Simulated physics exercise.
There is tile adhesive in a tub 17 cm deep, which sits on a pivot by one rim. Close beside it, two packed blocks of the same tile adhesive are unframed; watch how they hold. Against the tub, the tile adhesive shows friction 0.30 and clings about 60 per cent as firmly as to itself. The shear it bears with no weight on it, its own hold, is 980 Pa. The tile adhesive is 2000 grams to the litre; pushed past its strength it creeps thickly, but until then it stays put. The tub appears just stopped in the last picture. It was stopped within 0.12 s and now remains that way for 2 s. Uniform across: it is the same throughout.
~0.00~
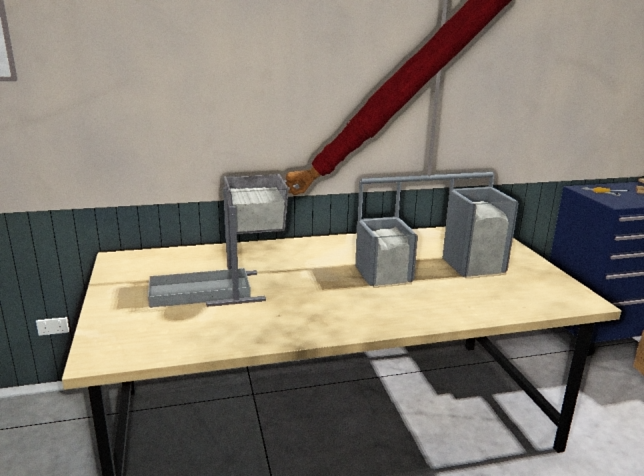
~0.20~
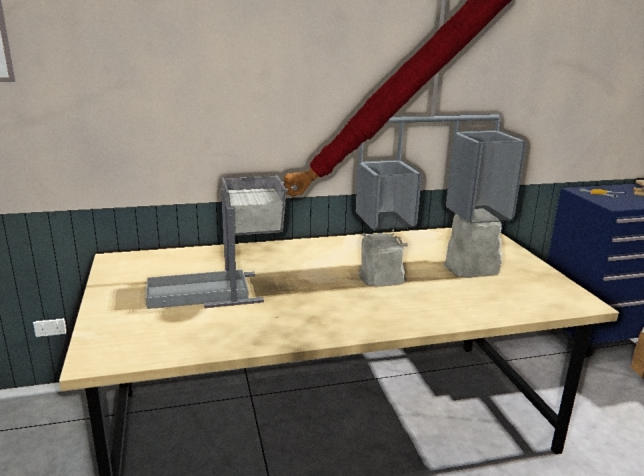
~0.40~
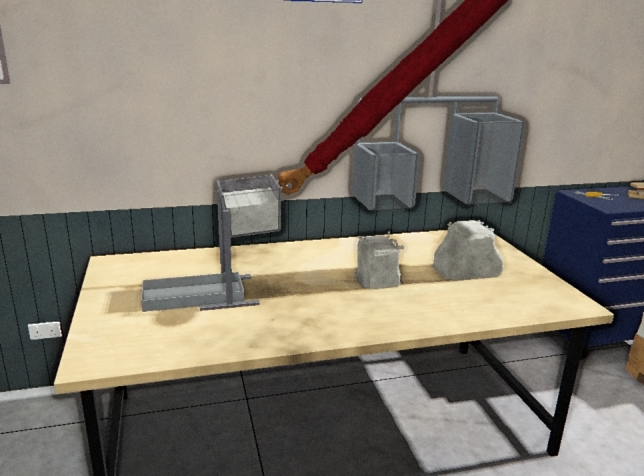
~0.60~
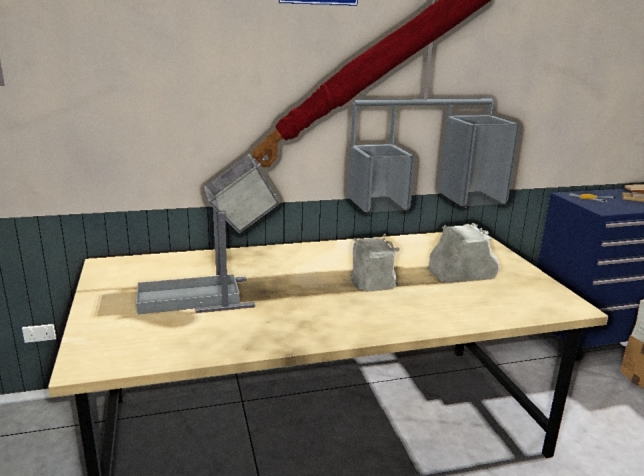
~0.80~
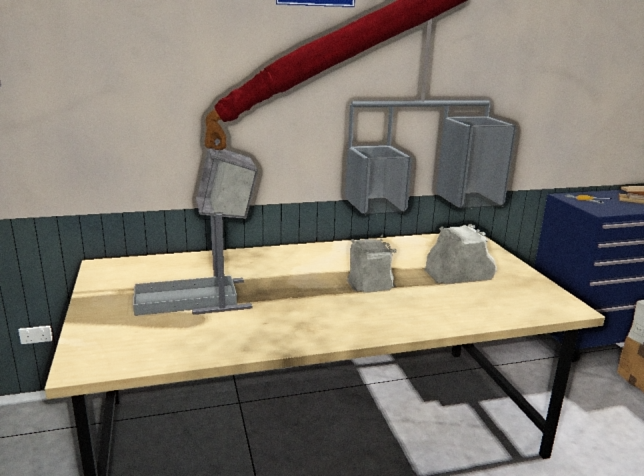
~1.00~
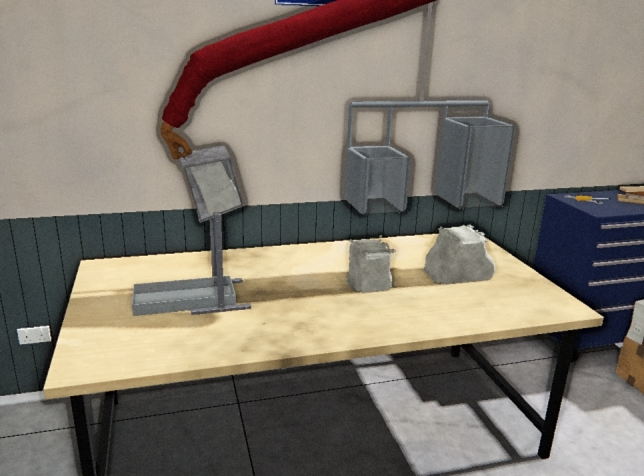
In a workshop with a pale wall above dark green panelling, seen from slightly above, the camera drifts a little. On a light wooden table, a grey tub of adhesive sits on a post at left, held by a red-sleeved arm, with two grey blocks in open casings at right and a blue drawer cabinet beyond. The casings lift off, the right block slumps lower and wider while the left keeps its shape, and the hand swings the tub over leftward past upright.
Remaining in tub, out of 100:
11 out of 100.
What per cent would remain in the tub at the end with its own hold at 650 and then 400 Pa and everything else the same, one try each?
First 30 %, second 25 %.
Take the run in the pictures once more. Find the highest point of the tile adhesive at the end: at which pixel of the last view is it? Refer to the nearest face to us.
Somewhere near (235, 198) in the last view.
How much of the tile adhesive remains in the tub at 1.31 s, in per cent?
About 35 %.
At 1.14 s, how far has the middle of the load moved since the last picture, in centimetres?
Some 6 cm.
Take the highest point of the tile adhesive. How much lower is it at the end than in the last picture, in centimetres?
The top ends up some 14 cm below its level in the last picture.
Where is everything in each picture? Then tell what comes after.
The first frame shows handle-side rim at (286, 188), tilt 0 degrees; crest of the tile adhesive at (235, 204); block heights 19 cm, 29 cm (left to right).
The second frame shows handle-side rim at (284, 190), tilt 0 degrees; crest of the tile adhesive at (233, 205); block heights 19 cm, 27 cm (left to right).
The third frame shows handle-side rim at (279, 188), tilt 4 degrees; crest of the tile adhesive at (275, 202); block heights 19 cm, 22 cm (left to right).
The fourth frame shows handle-side rim at (255, 167), tilt 35 degrees; crest of the tile adhesive at (261, 180); block heights 19 cm, 22 cm (left to right).
The fifth frame shows handle-side rim at (213, 158), tilt 76 degrees; crest of the tile adhesive at (227, 164); block heights 19 cm, 22 cm (left to right).
The sixth frame shows handle-side rim at (183, 168), tilt 104 degrees; crest of the tile adhesive at (218, 163); block heights 19 cm, 22 cm (left to right).
After 1.14 s, the tub is at 104 degrees and holds 86 %.
After 1.31 s, the tub is at 104 degrees and holds 37 %.
After 1.48 s, the tub is at 104 degrees and holds 11 %.
After 1.65 s, the tub is at 104 degrees and holds 11 %.
After 3.00 s, the tub is at 104 degrees and holds 11 %.
